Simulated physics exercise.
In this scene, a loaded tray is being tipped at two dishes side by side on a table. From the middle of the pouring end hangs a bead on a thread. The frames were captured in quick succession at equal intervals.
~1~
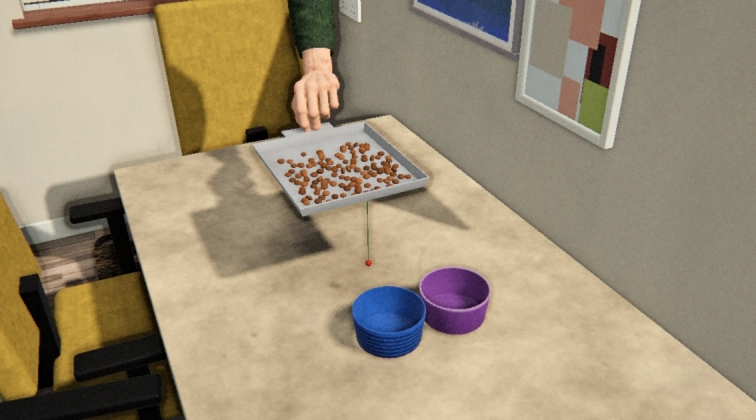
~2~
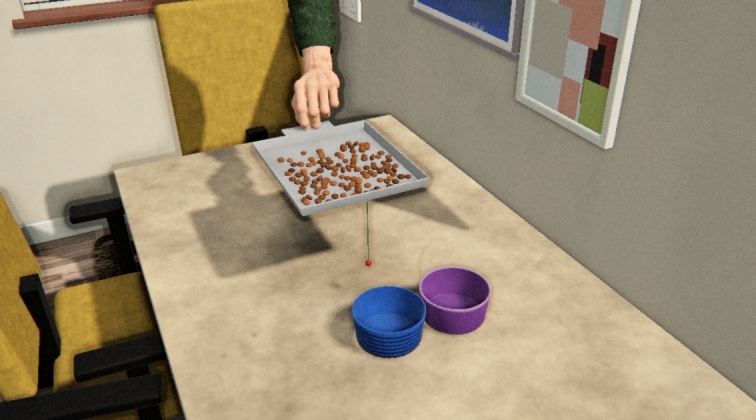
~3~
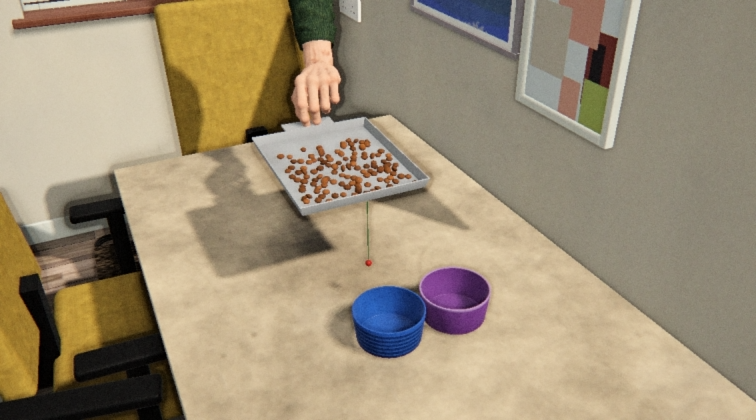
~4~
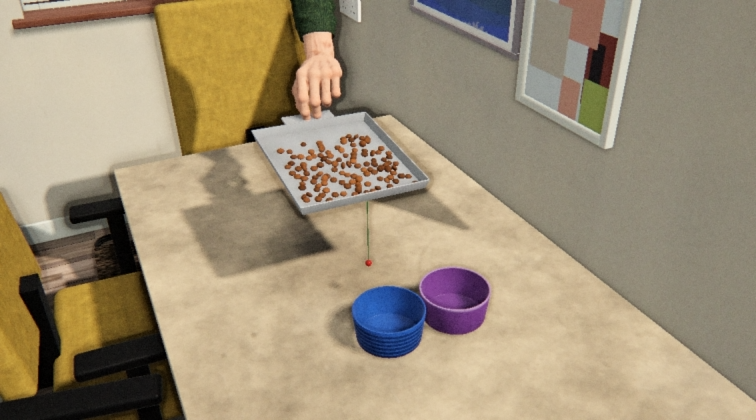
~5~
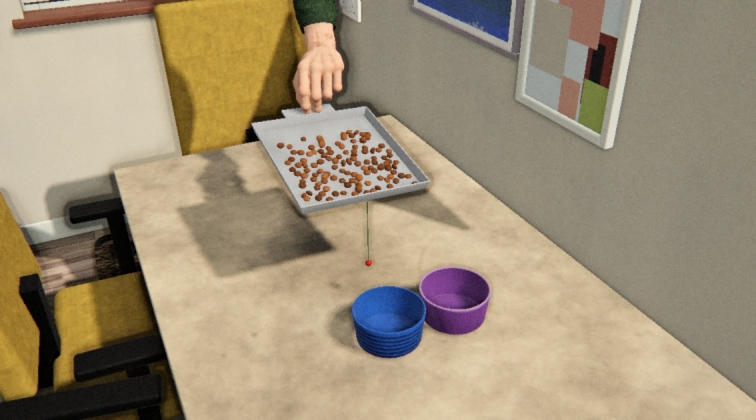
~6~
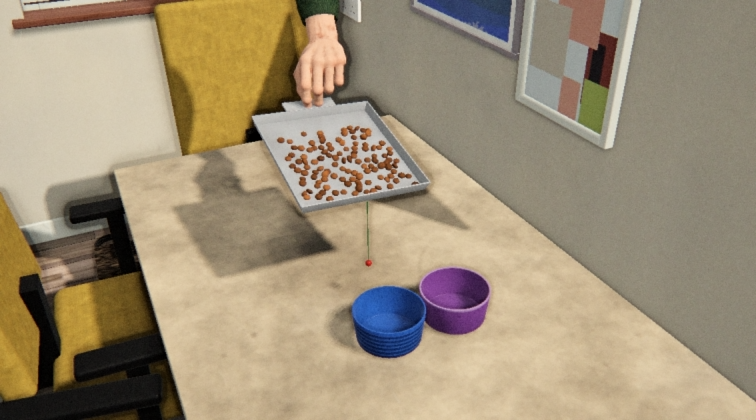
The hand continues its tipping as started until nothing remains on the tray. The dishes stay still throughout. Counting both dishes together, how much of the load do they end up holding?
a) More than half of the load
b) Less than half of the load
Option b: Less than half of the load.
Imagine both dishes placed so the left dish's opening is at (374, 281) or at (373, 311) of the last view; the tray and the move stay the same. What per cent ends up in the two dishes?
Roughly 90 per cent, then roughly 30 per cent.
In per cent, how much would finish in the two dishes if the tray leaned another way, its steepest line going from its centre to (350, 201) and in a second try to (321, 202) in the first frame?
30 % then 0 %, roughly.
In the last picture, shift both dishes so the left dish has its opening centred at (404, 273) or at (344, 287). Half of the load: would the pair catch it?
In turn: Above a half; above a half.
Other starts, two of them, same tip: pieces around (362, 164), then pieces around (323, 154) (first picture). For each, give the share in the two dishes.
Near 30 and 20 percent respectively.
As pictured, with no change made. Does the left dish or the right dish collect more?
The one in question is the left-side one.
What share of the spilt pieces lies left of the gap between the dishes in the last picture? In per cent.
Around 60 per cent, give or take.
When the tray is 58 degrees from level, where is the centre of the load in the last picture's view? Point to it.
The middle of the pieces lands at roughly (379, 175).
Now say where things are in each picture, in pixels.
In the first picture, corners of the pouring end (302, 207) and (425, 177), level; middle of the load (343, 171), bits of dog kibble; left dish (406, 342); right dish (473, 319); bead on its thread (369, 263).
In the second picture, corners of the pouring end (302, 206) and (425, 177), level; middle of the load (343, 170).
In the third picture, corners of the pouring end (303, 206) and (425, 178), tipped barely, lowest at the right corner; middle of the load (343, 168).
In the fourth picture, corners of the pouring end (303, 205) and (426, 179), tipped a little, lowest at the right corner; middle of the load (343, 166).
In the fifth picture, corners of the pouring end (303, 205) and (426, 180), tipped a little, lowest at the right corner; middle of the load (343, 163).
In the sixth picture, corners of the pouring end (304, 204) and (426, 181), tipped a little, lowest at the right corner; middle of the load (344, 161); left dish (406, 342); right dish (473, 319).
Just after the last frame, tray tipped steeply; almost all on the tray; just a few in the right dish; just a few in the air.
A moment on, tray tipped right over; roughly a quarter on the tray; about a tenth in the left dish; about a tenth in the right dish; roughly a quarter outside both; roughly a third in the air.
Further on, tray tipped past a quarter turn; roughly a quarter in the left dish; about a tenth in the right dish; roughly two thirds outside both.
When it is over, tray tipped past a quarter turn; roughly a quarter in the left dish; about a tenth in the right dish; roughly two thirds outside both.
